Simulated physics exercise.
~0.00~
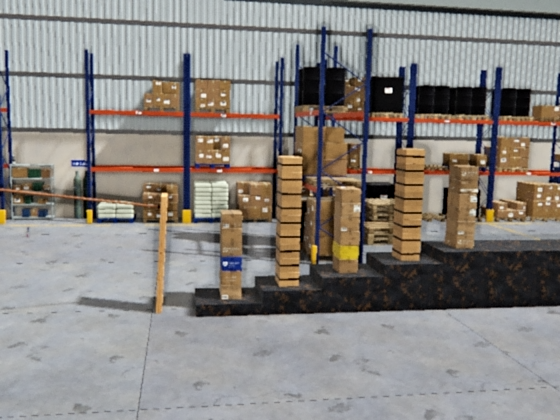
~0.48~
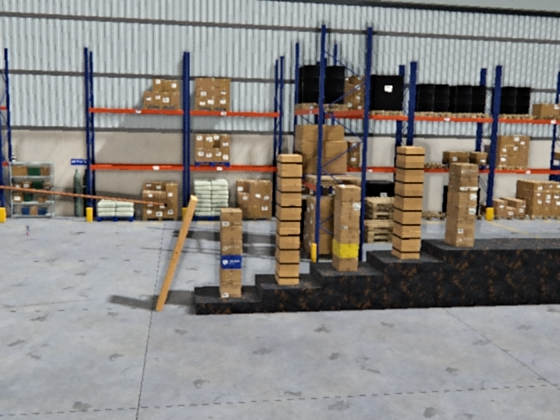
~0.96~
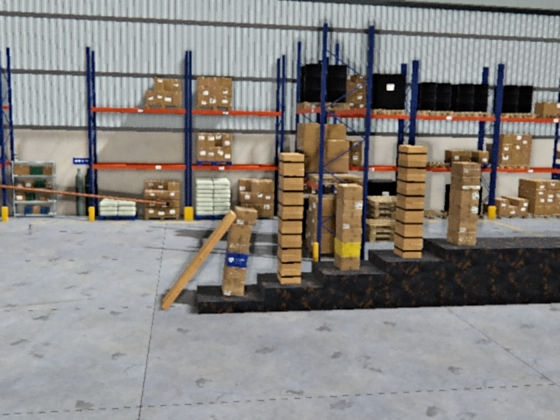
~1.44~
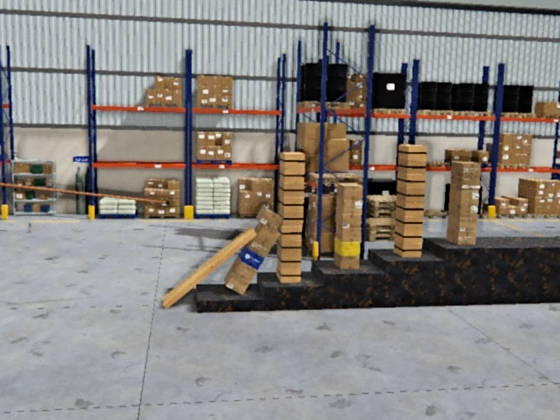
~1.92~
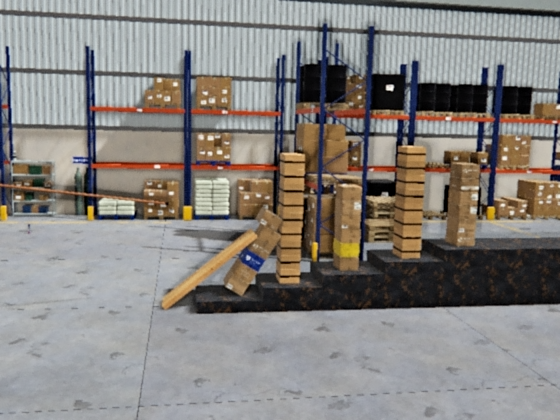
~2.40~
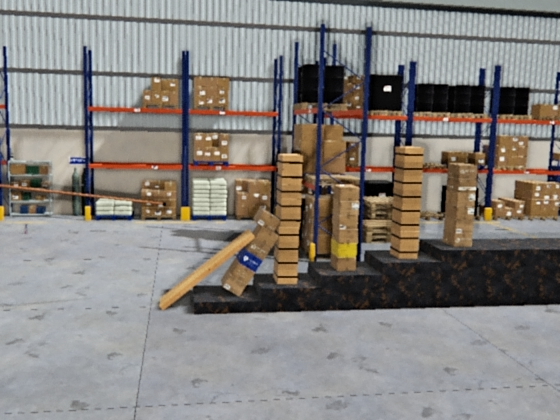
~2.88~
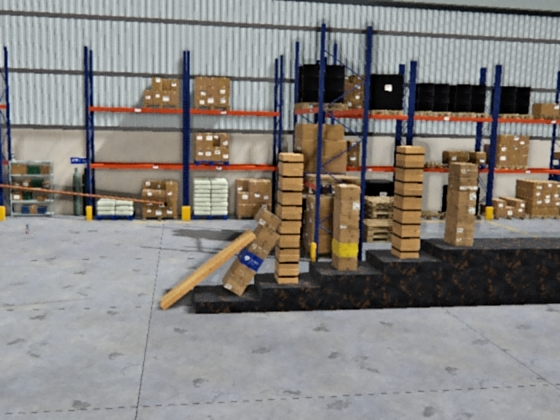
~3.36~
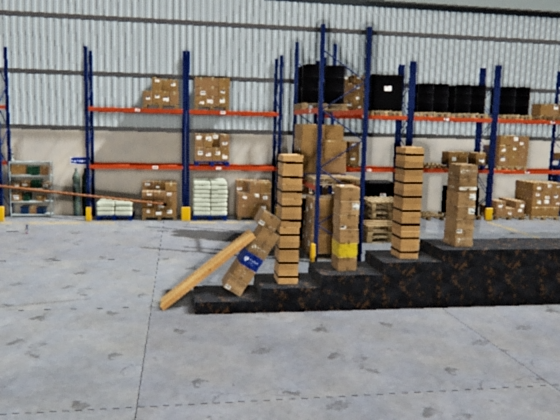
A tall wooden board stands upright at the left of a row of brown carton columns, which rise on dark steps across a warehouse floor, seen from the front by a slightly swaying camera. Behind are blue and orange racks loaded with boxes. The board tips to the right and strikes the first, shortest column, which carries a blue carton. That column leans over with the board until it meets the taller stack beside it. There everything stops, board and column resting at a slant, while the other columns, including the one with a yellow carton, remain standing.
